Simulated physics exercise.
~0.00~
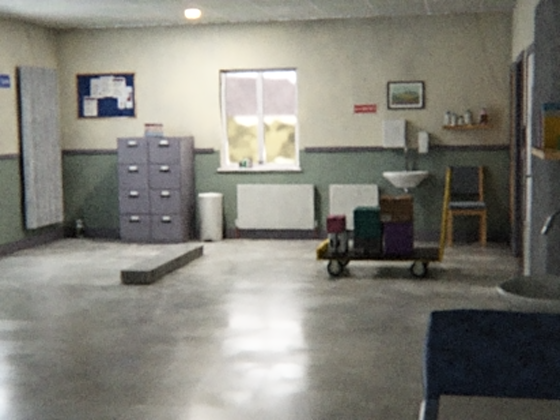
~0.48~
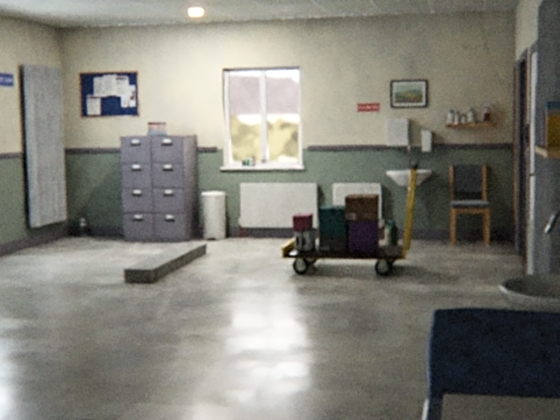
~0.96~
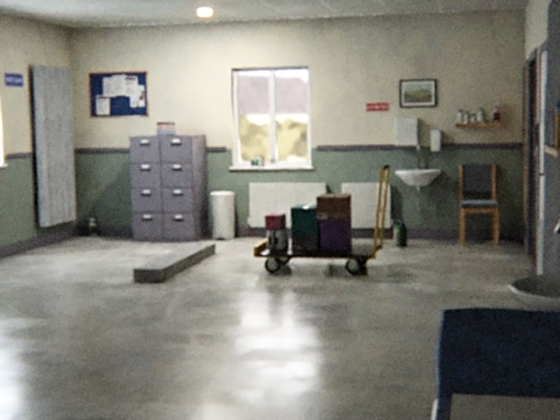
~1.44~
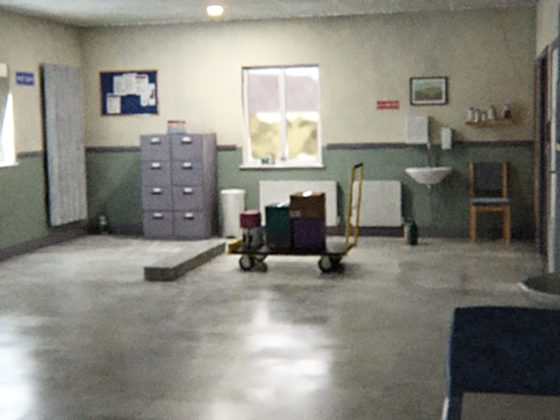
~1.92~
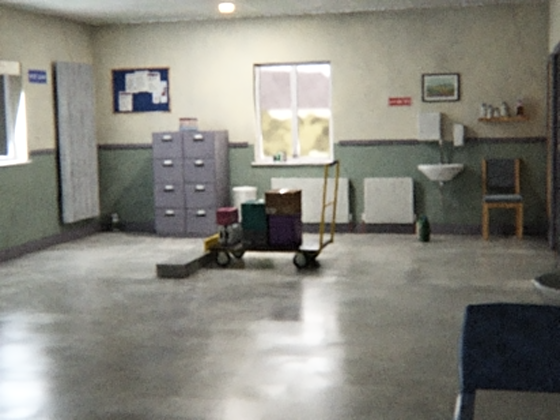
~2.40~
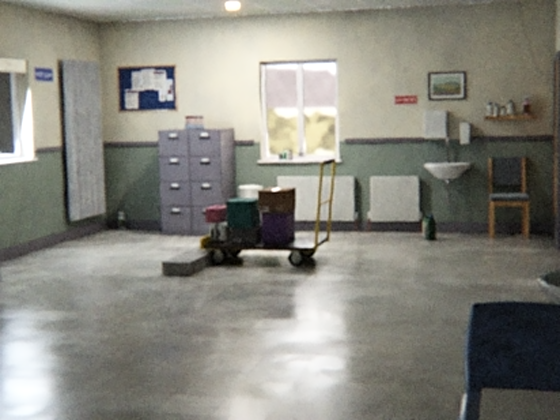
A low yellow-handled cart stacked with colourful boxes and cartons rolled left across a grey-floored room, past a sink and radiators, towards a low kerb near the filing cabinets, then came to a stop at it with its load still aboard.
